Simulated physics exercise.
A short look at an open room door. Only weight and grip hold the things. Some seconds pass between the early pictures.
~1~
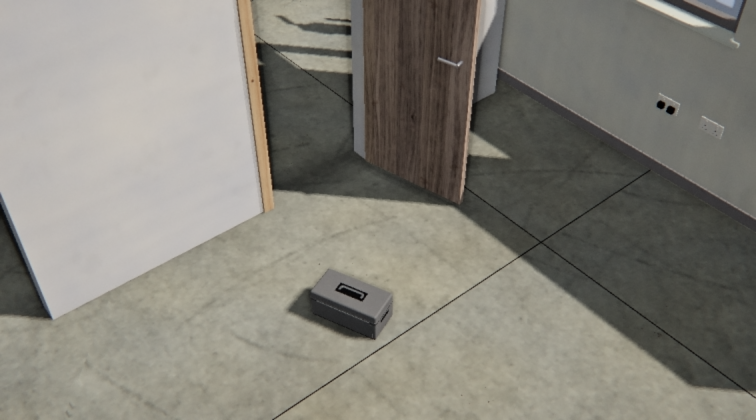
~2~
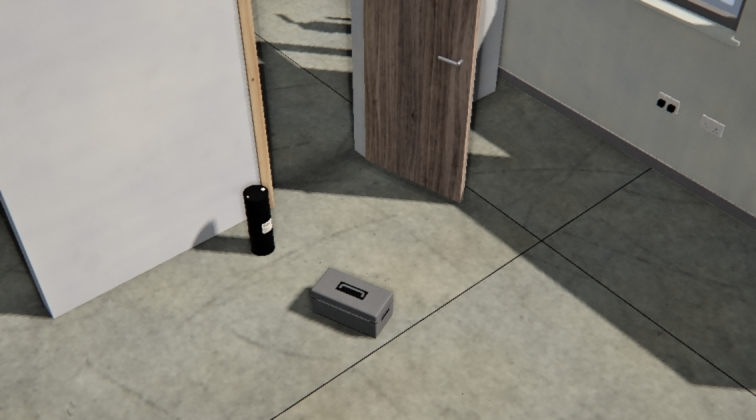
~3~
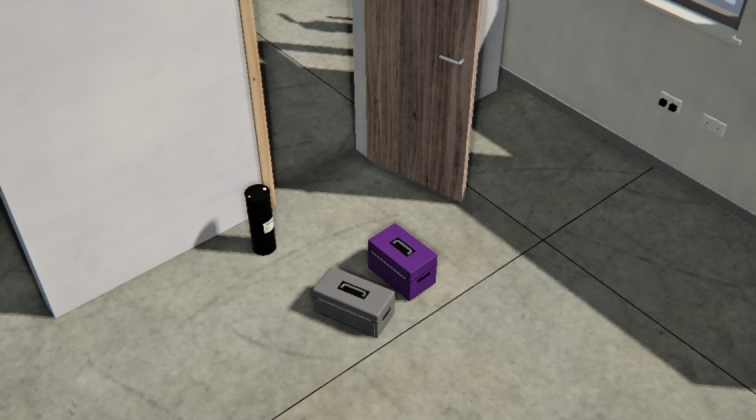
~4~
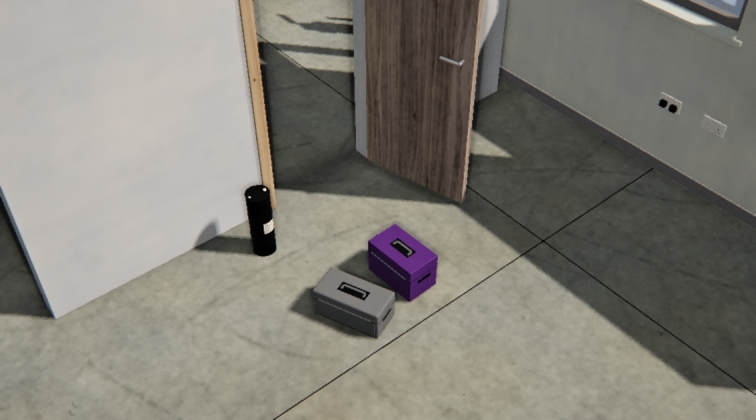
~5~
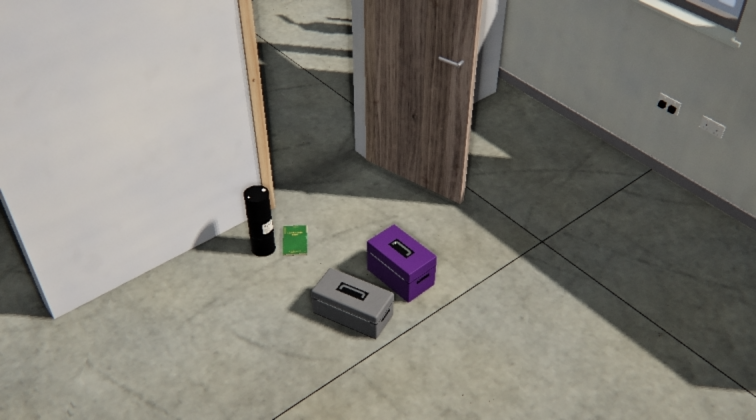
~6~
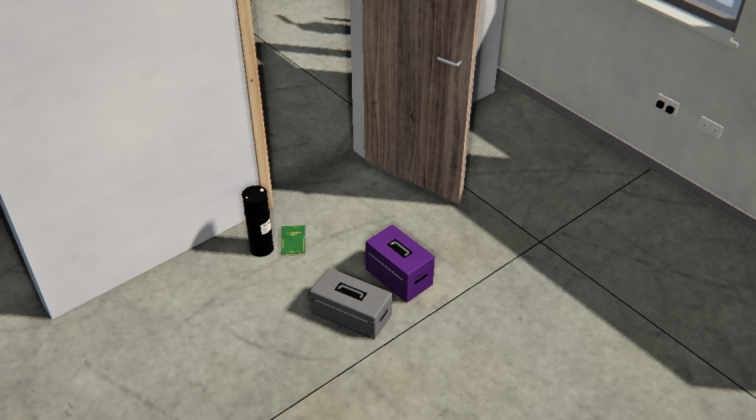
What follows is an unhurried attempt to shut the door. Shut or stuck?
It shuts.
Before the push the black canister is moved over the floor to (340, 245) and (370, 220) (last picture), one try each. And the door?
In the first case it shuts; in the second case it is blocked.
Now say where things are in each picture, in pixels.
The first frame shows door wide open and still.
The second frame shows door wide open and still; grey toolbox (352, 302).
The third frame shows door wide open and still; black canister (261, 221); grey toolbox (354, 301).
The fourth frame shows door wide open and still; purple toolbox (402, 263); black canister (261, 221).
The fifth frame shows door wide open and still; grey toolbox (353, 303); purple toolbox (401, 263).
The sixth frame shows door wide open and still; green book (293, 240); black canister (258, 222).
Then, 1.00 s later than the last frame, door at 71°.
Then, 1.70 s later than the last frame, door at 31°.
When it is over, door at 0°; all 4 as before. End places, in pixels of the last picture, green book near (293, 240).
